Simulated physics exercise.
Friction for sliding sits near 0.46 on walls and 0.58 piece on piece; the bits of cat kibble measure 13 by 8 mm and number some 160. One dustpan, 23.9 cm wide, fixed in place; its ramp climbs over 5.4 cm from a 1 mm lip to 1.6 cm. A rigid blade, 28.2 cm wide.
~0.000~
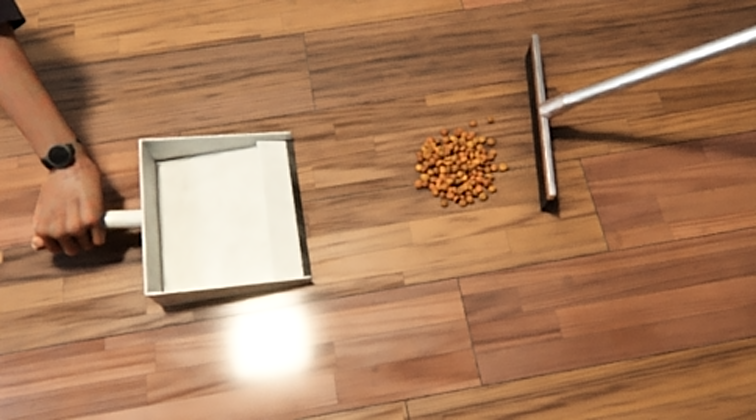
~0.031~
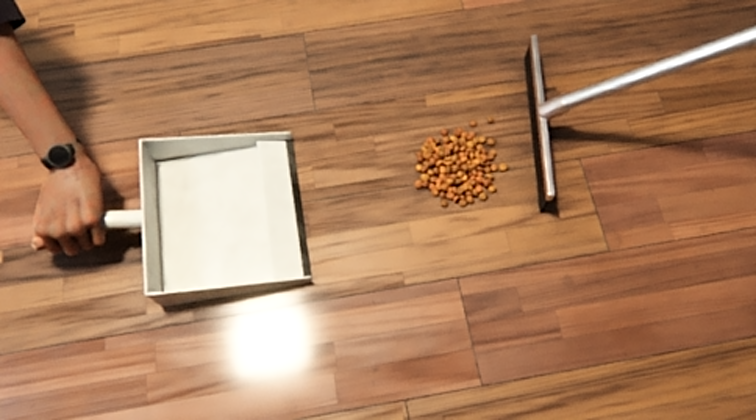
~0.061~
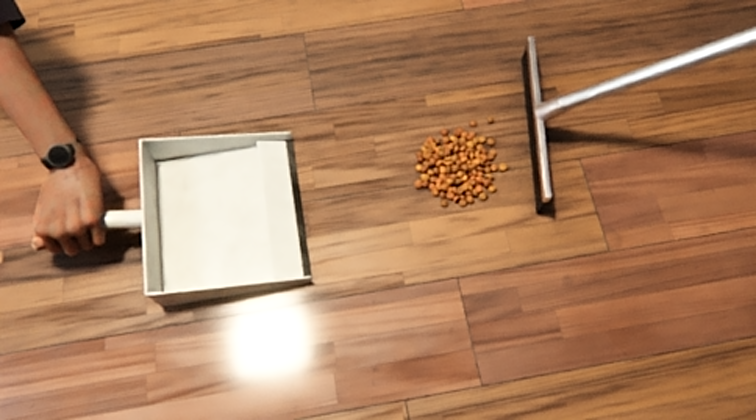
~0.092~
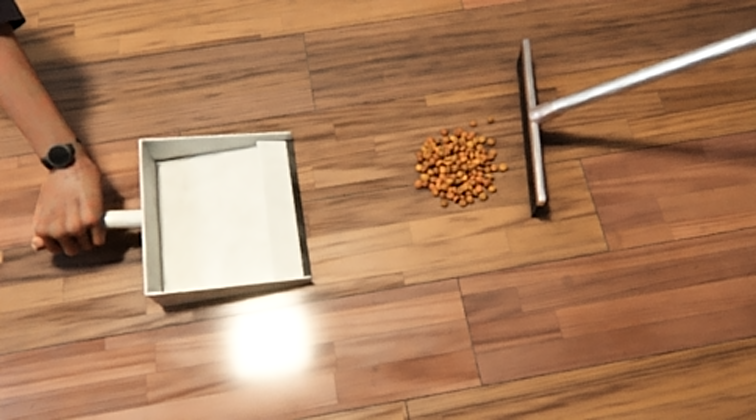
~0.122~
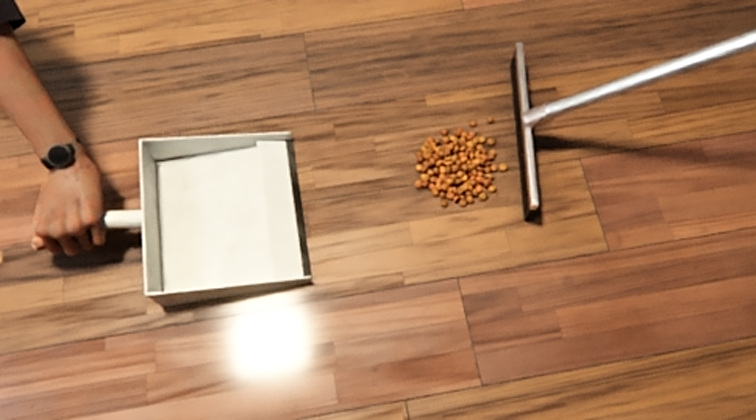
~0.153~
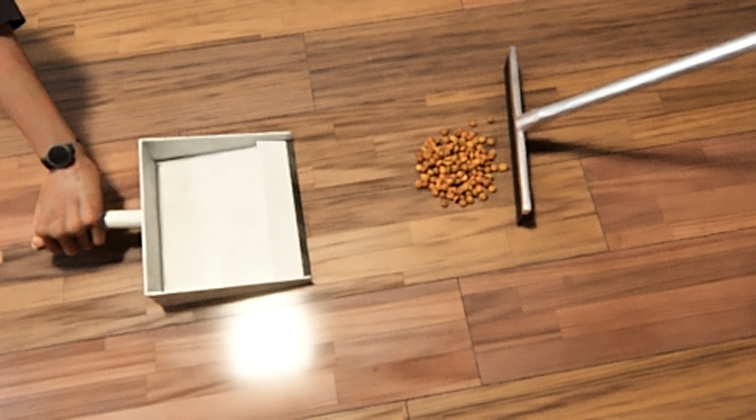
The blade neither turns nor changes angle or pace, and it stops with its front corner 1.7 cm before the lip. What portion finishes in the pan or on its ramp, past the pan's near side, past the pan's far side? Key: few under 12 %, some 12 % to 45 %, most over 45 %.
Pan = few, near side = few, far side = few.
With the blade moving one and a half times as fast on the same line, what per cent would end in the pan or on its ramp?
Then near 10 in a hundred.
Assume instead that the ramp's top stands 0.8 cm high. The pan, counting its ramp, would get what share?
Estimate with the new ramp: Some 5 in a hundred.
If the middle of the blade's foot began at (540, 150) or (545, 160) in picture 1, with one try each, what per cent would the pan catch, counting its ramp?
About 5 and 0 per cent.
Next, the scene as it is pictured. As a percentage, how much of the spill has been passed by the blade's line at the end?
Estimate: Around 10 %.
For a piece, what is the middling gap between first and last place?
It works out to some 24 cm.
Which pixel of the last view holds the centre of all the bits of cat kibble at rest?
(319, 215) or so.
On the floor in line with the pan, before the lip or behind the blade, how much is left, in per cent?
I'd say close to 90 per cent of them.
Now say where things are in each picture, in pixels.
In the first picture, blade from (551, 196) to (534, 41), moved 0.0 cm, 0 of the pieces shifted so far; middle of the pieces at (463, 163); pan at (218, 221).
In the second picture, blade from (550, 196) to (533, 41), moved 0.2 cm, 0 of the pieces shifted so far; middle of the pieces at (463, 163).
In the third picture, blade from (546, 198) to (530, 43), moved 0.8 cm, 0 of the pieces shifted so far; middle of the pieces at (463, 163).
In the fourth picture, blade from (541, 202) to (525, 46), moved 1.8 cm, 0 of the pieces shifted so far; middle of the pieces at (463, 163).
In the fifth picture, blade from (534, 206) to (518, 49), moved 3.1 cm, 0 of the pieces shifted so far; middle of the pieces at (463, 163).
In the sixth picture, blade from (526, 210) to (511, 53), moved 4.5 cm, 0 of the pieces shifted so far; middle of the pieces at (463, 163); pan at (218, 221). Its pace works out near 0.43 m/s, heading 21 degrees towards the viewer's side.
Then, at 0.51 s, middle of the blade 20 cm from the lip; 0 % over the lip, far side 0 %, near side 0 %.
Then, at 0.76 s, middle of the blade 10 cm from the lip; 0 % over the lip, far side 0 %, near side 0 %.
Then, at 1.11 s, middle of the blade 4 cm from the lip; 5 % over the lip, far side 5 %, near side 5 %.
In the end, at 1.4 s, pan 5 %, near side 5 %, far side 5 %, in front of the lip or behind the blade 90 %.
